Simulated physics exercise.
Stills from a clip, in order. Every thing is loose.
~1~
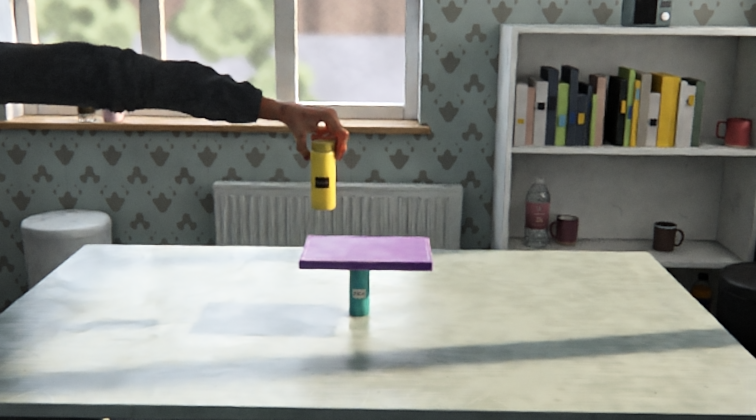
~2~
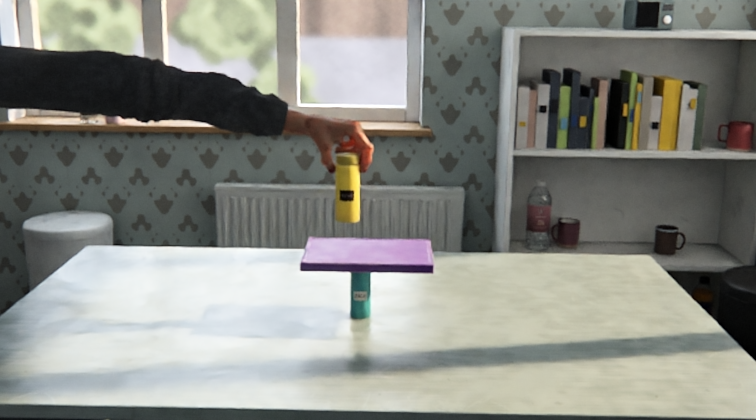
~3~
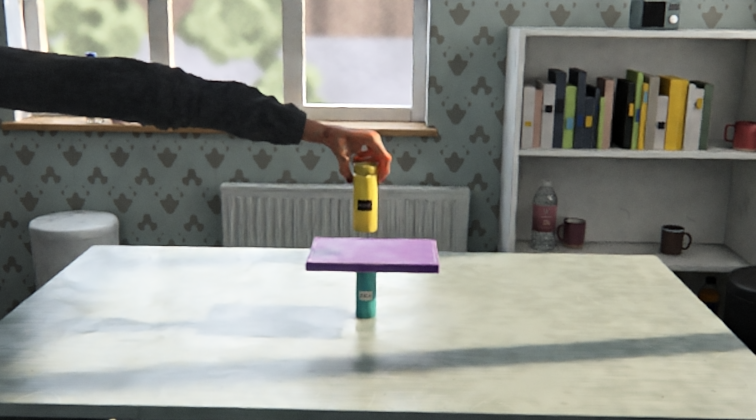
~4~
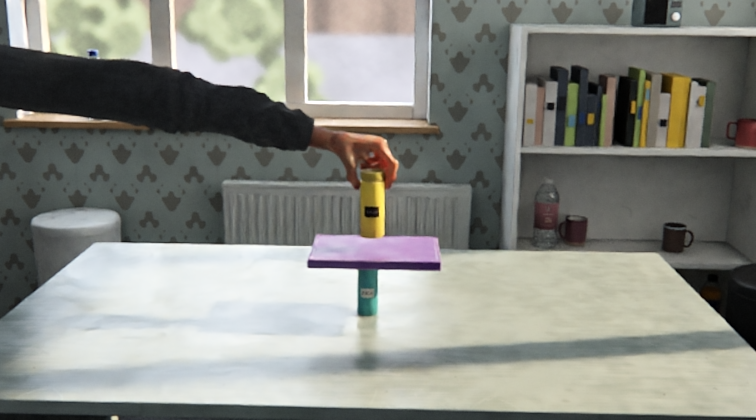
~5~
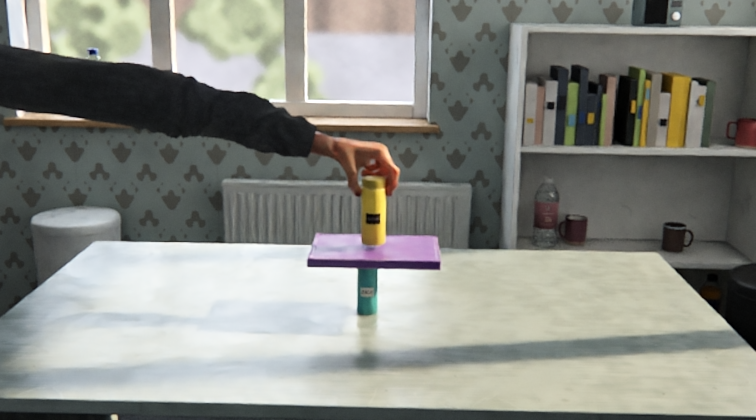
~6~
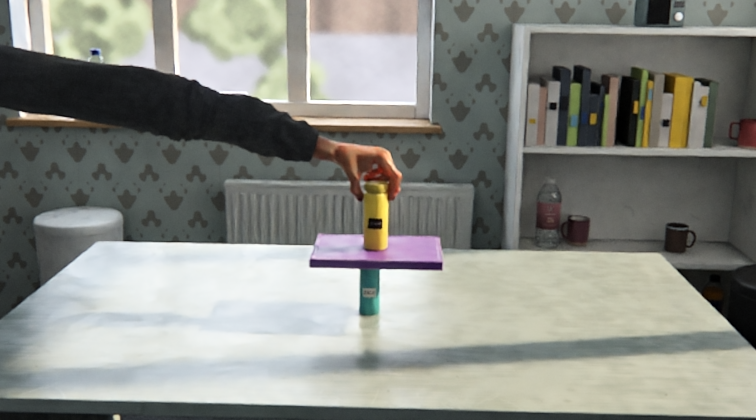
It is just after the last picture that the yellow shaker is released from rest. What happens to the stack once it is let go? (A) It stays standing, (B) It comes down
(A) It stays standing.
Then, 0.30 s later than the last frame, all is still.
Then, 0.70 s later than the last frame, yellow shaker resting near (376, 216).
When it is over, all 3 as before. End places, in pixels of the last picture, yellow shaker near (376, 216). The stack holds.
